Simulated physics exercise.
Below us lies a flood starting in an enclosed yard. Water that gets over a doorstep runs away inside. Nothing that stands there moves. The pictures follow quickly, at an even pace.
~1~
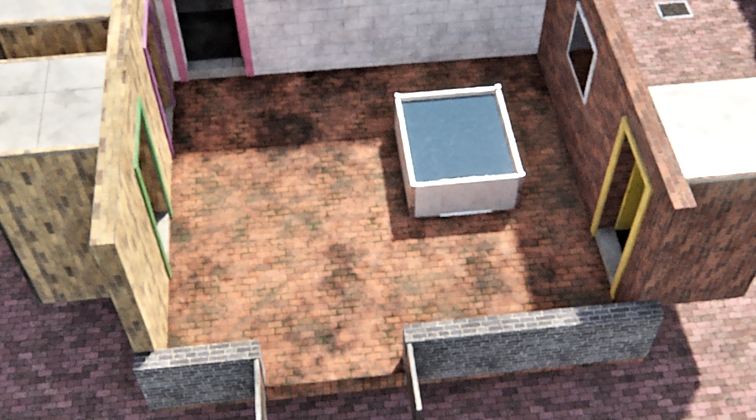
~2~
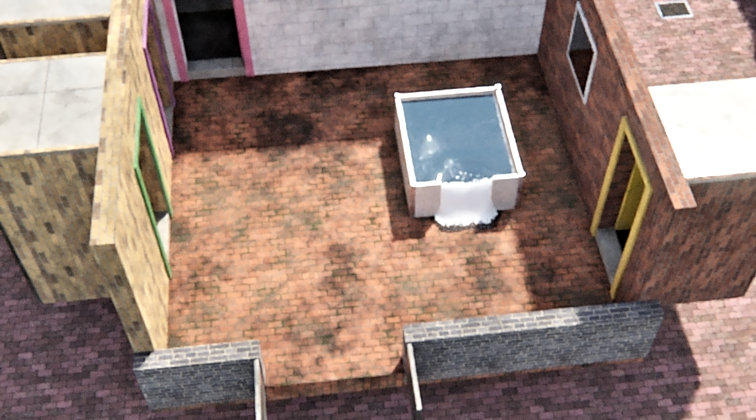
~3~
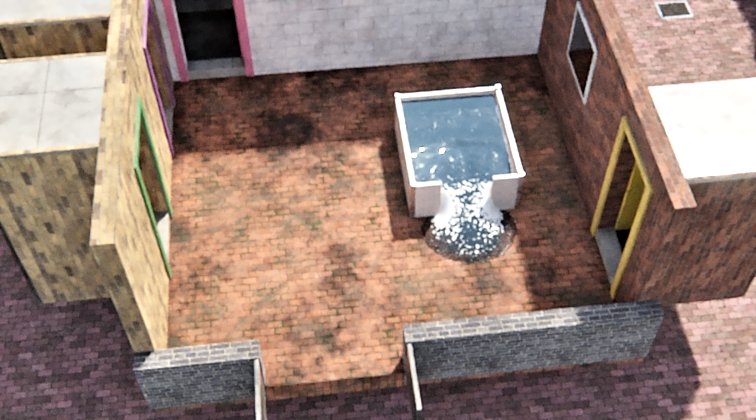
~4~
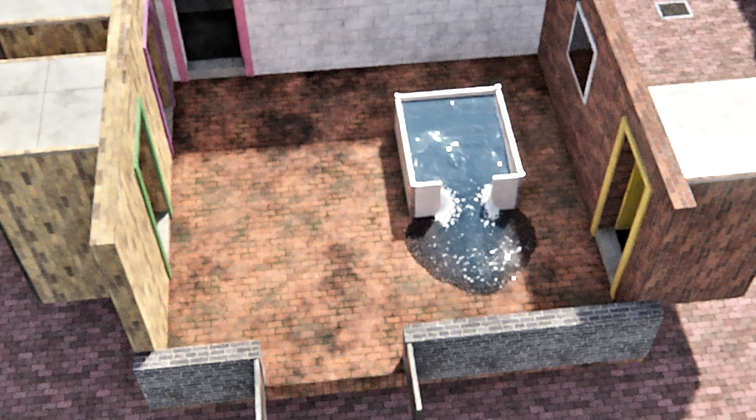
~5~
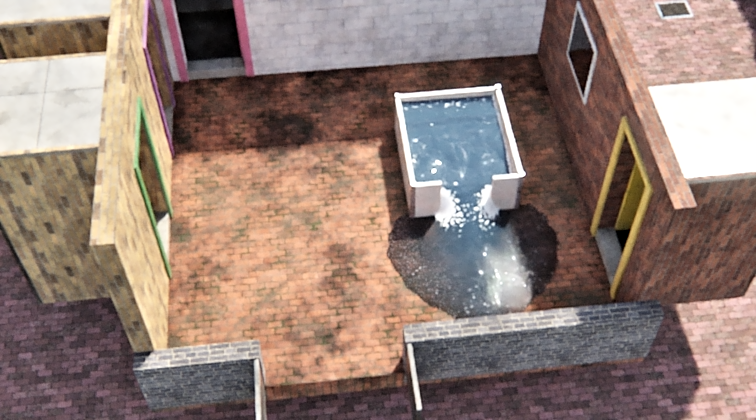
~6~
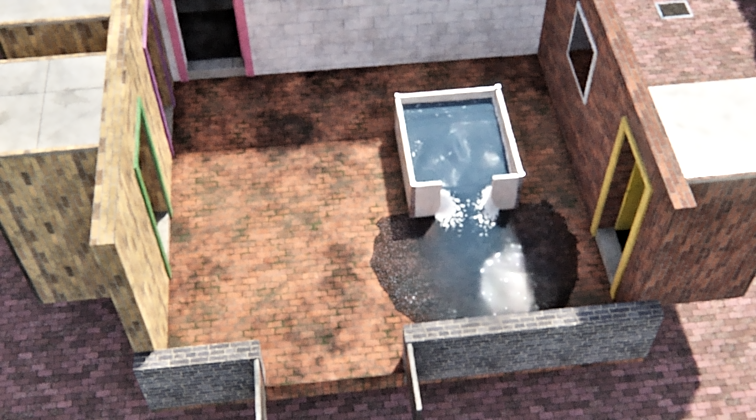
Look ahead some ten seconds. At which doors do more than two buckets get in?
In the end: The green door stays under that; the yellow door stays under that; the pink door stays under that; the purple door stays under that.
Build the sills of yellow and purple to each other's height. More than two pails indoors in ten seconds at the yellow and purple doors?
One by one: Yellow is over; purple lets less in.
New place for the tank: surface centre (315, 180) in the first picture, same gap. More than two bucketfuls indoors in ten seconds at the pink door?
One by one: Pink door stays under.
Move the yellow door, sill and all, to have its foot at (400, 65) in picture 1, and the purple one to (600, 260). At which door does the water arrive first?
It is the door marked purple.
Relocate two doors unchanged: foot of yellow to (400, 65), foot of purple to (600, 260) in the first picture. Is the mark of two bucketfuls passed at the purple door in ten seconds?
My reading: The purple door is over.
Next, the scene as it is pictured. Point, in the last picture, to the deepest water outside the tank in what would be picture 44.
Near (534, 76).
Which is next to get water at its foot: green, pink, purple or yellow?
That is the yellow-painted one.
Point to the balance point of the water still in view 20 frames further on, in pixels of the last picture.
Roughly at (464, 235).
A moment on, water covers 20 % of the floor; the green door not reached, the yellow door wet at the sill, nothing in, the pink door not reached, the purple door not reached.
Next, water covers 25 % of the floor; the green door not reached, the yellow door wet at the sill, nothing in, the pink door not reached, the purple door not reached.
Then, water covers 40 % of the floor; the green door not reached, the yellow door under two buckets in, the pink door not reached, the purple door not reached.
Later, water covers 60 % of the floor; the green door wet at the sill, nothing in, the yellow door under two buckets in, the pink door not reached, the purple door not reached.
In the end, water covers 90 % of the floor; the green door wet at the sill, nothing in, the yellow door under two buckets in, the pink door wet at the sill, nothing in, the purple door wet at the sill, nothing in.
